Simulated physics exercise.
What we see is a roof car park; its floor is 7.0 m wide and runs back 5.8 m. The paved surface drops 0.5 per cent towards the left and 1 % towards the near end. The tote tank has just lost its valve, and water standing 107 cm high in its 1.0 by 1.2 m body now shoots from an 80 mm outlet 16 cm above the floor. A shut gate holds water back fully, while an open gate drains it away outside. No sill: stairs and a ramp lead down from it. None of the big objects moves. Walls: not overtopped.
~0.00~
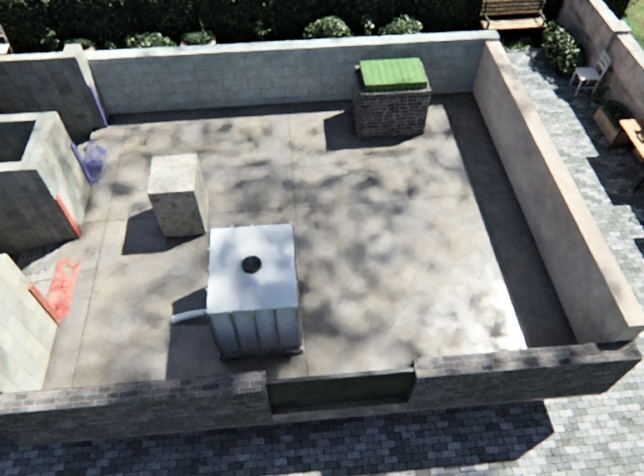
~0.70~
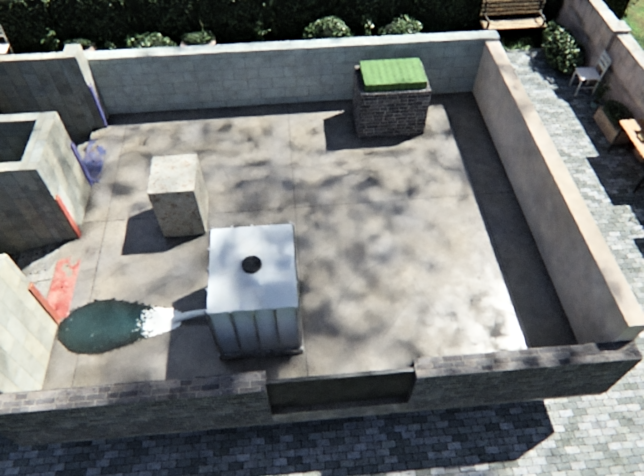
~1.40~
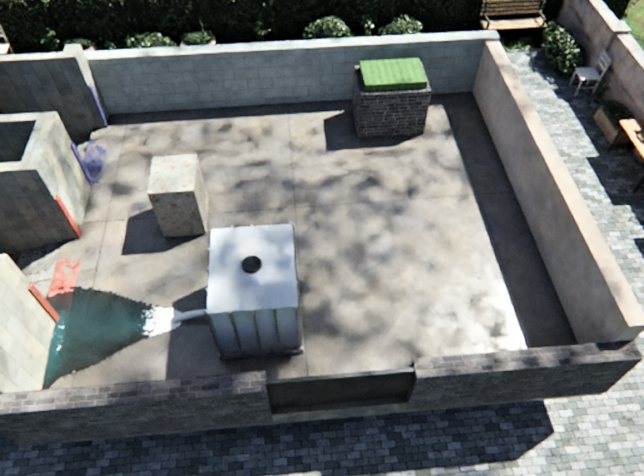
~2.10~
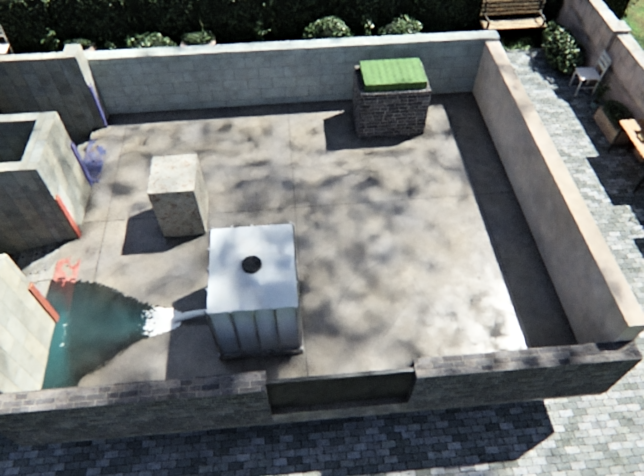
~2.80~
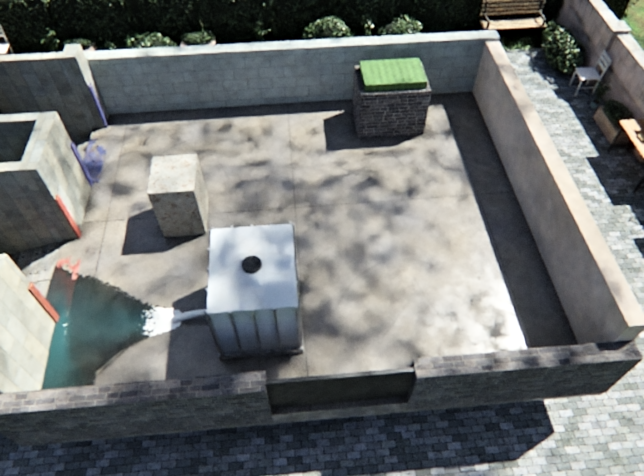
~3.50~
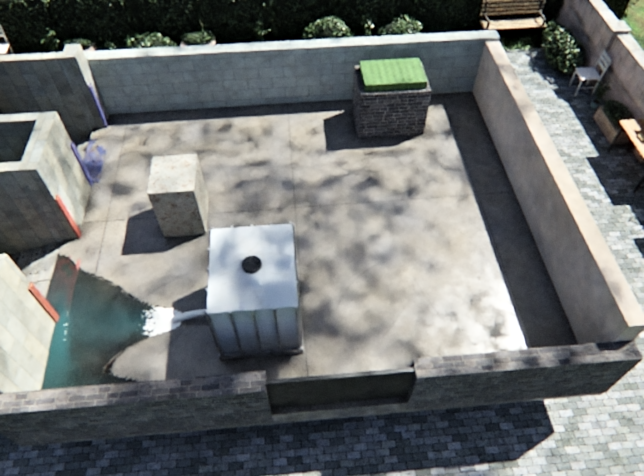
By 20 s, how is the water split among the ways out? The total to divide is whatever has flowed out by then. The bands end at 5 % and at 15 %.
The gate takes not even 5 %; the stair shaft (marked blue) takes under 5 %; the down ramp (marked red) takes above 15 %.
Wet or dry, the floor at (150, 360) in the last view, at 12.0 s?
Soaked.
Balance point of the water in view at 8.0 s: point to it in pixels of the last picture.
Near (120, 358) in the last picture.
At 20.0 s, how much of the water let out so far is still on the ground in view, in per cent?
About 50 in a hundred.
After 5.0 s water covers 10 % of the floor and is deepest (7 cm) near (55, 337); gone so far, the gate 0 %, the stair shaft (marked blue) 0 %, the down ramp (marked red) 8 %.
After 8.0 s water covers 15 % of the floor and is deepest (7 cm) near (55, 337); gone so far, the gate 0 %, the stair shaft (marked blue) 0 %, the down ramp (marked red) 16 %.
After 12.0 s water covers 20 % of the floor and is deepest (7 cm) near (55, 337); gone so far, the gate 0 %, the stair shaft (marked blue) 0 %, the down ramp (marked red) 26 %.
After 16.0 s water covers 25 % of the floor and is deepest (6 cm) near (55, 337); gone so far, the gate 0 %, the stair shaft (marked blue) 0 %, the down ramp (marked red) 38 %.
After 20.0 s water covers 25 % of the floor and is deepest (6 cm) near (36, 416); gone so far, the gate 0 %, the stair shaft (marked blue) 0 %, the down ramp (marked red) 50 %.
